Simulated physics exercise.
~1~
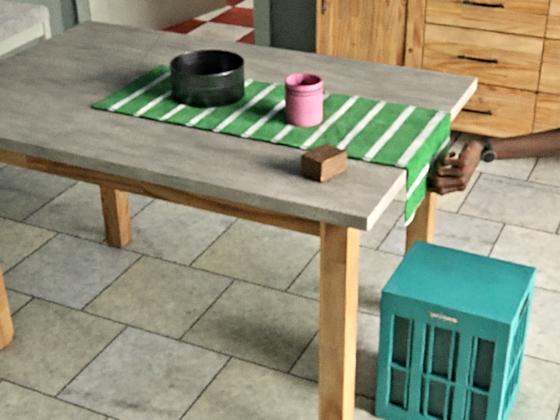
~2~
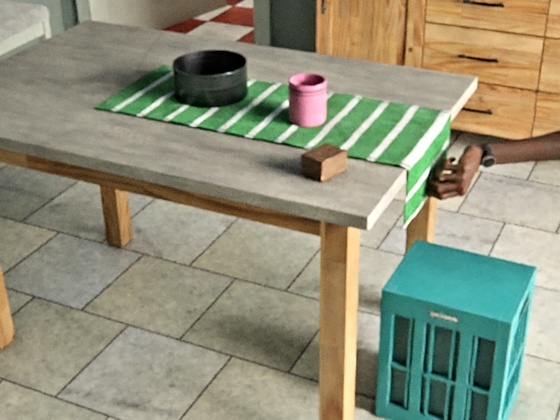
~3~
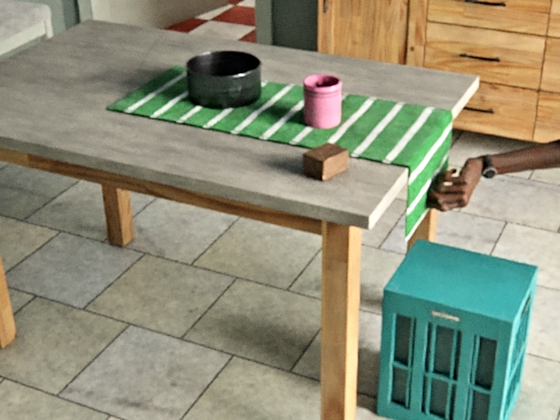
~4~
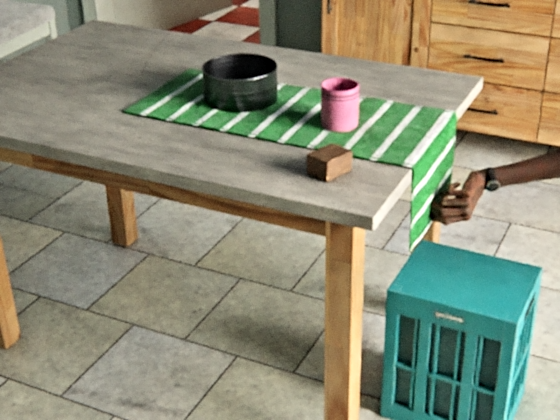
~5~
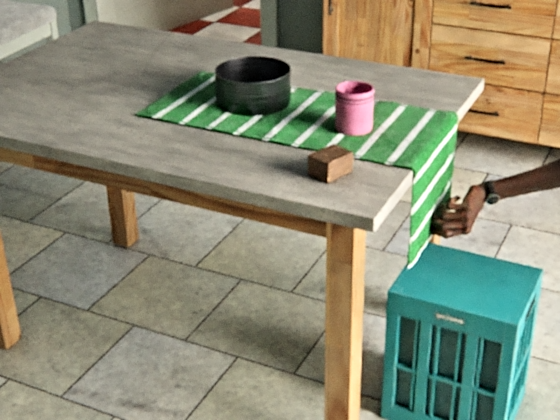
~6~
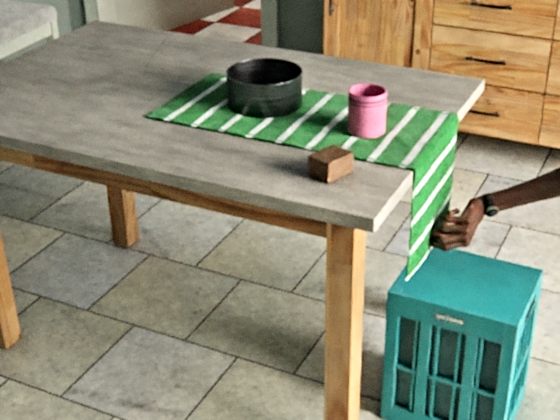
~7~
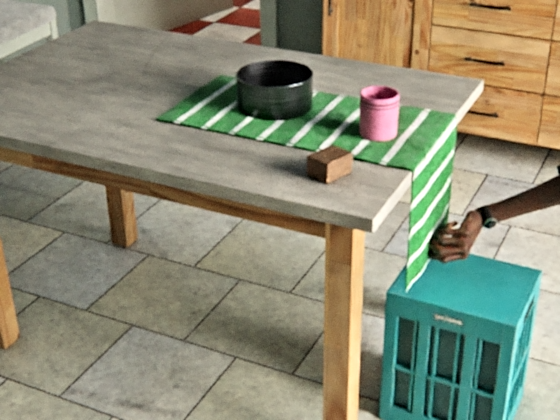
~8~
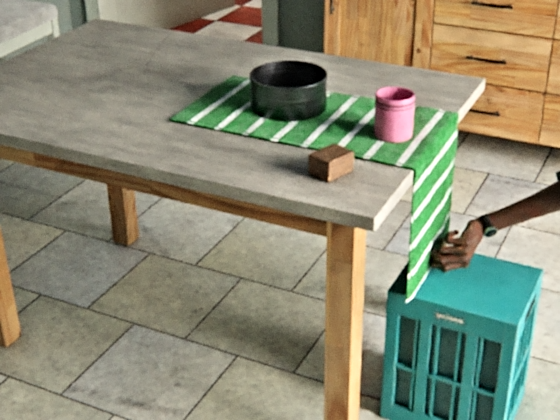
At a grey table, a hand draws a green towel down to a turquoise crate, carrying along pot and mug.
